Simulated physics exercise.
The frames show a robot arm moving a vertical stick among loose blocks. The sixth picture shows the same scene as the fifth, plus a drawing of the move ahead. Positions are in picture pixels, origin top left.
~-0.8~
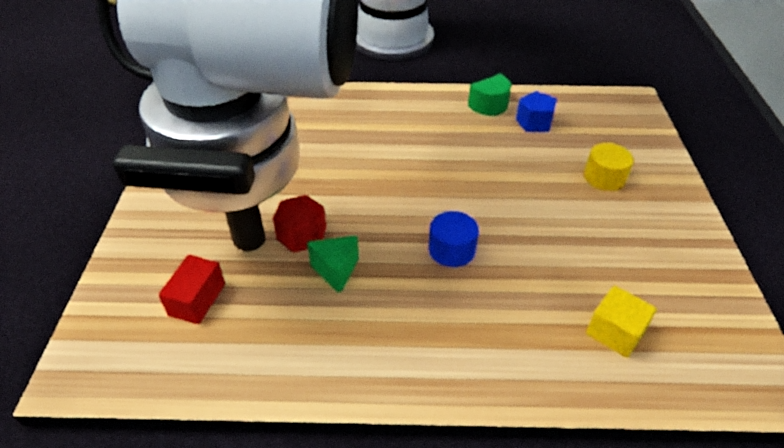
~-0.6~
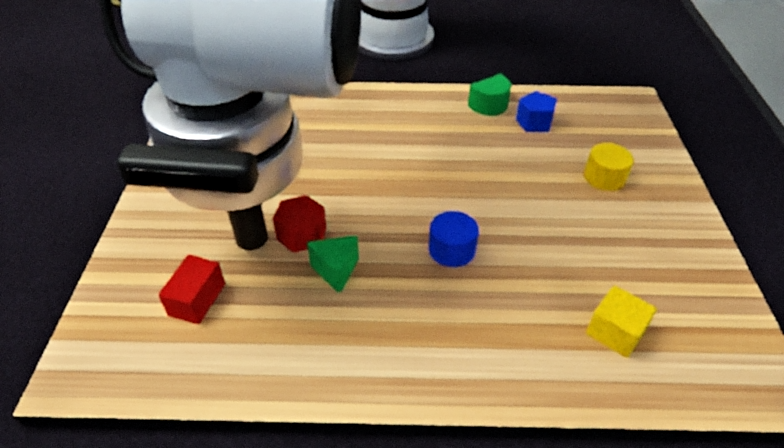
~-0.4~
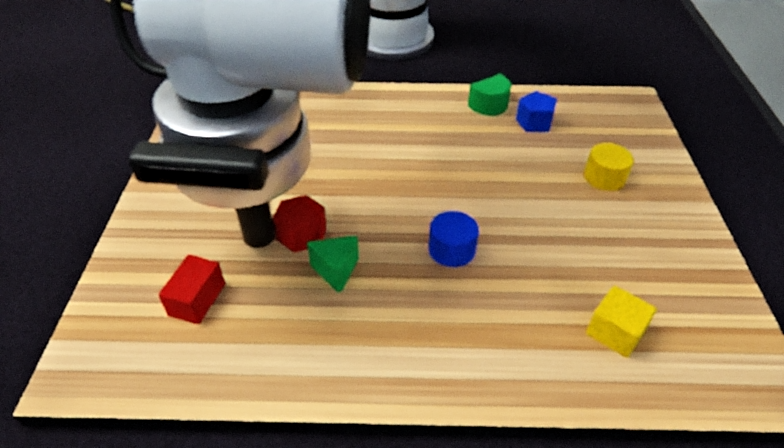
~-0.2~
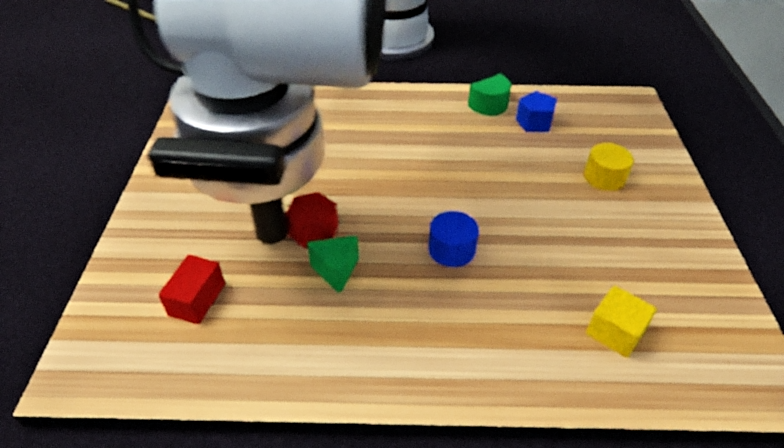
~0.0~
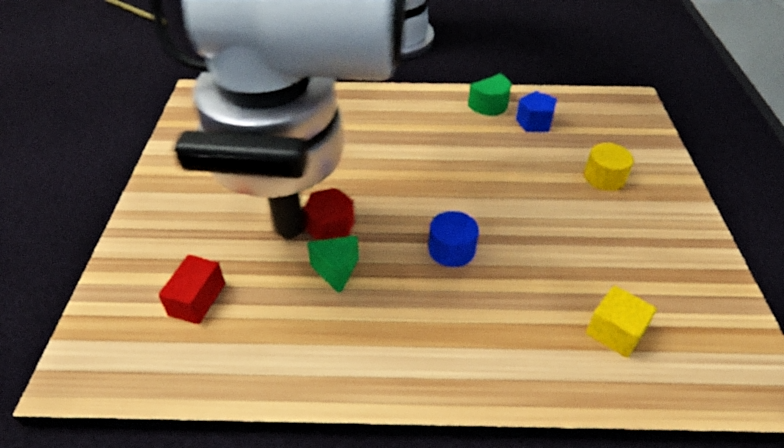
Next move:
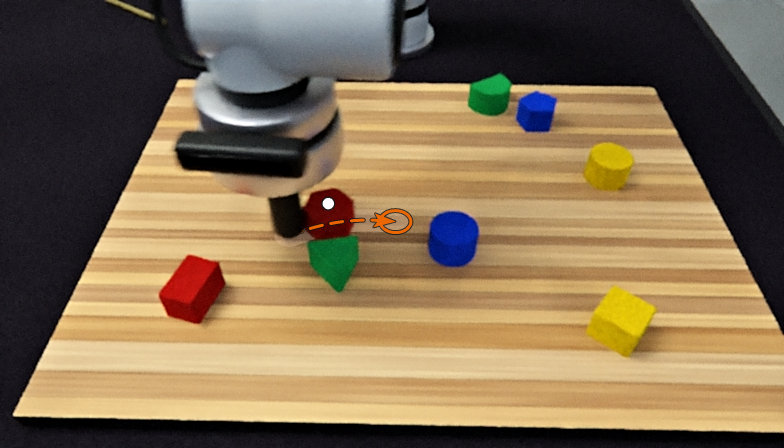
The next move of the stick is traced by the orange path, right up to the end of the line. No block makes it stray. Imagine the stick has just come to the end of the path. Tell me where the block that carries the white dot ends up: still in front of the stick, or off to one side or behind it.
I expect it to be in front.
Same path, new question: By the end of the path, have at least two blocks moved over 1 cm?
My answer is no.
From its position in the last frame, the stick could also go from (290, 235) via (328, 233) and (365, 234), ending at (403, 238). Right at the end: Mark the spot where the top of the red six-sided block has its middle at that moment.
The answer is (402, 187).
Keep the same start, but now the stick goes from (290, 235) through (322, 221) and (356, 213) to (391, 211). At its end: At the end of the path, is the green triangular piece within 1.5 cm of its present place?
Final answer: Yes.
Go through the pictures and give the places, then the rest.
In the first picture, tip of the stick (249, 240), middles of tops, red six-sided block (298, 211), green triangular piece (334, 249).
In the second picture, stick (252, 239), nothing pushed.
In the third picture, stick (260, 237), nothing pushed.
In the fourth picture, stick (272, 233), red six-sided block (311, 208).
In the fifth picture, stick (289, 227), red six-sided block (328, 204), green triangular piece (334, 249).
The line goes from (290, 235) via (325, 225) and (360, 220), ending at (396, 221); the dot is on the red six-sided block.
On the path given first. One third of the way, stick (326, 217); red six-sided block (366, 196).
Two thirds of the way, stick (360, 213); red six-sided block (400, 192).
At the end, stick (396, 214); red six-sided block (435, 190); green triangular piece unmoved.
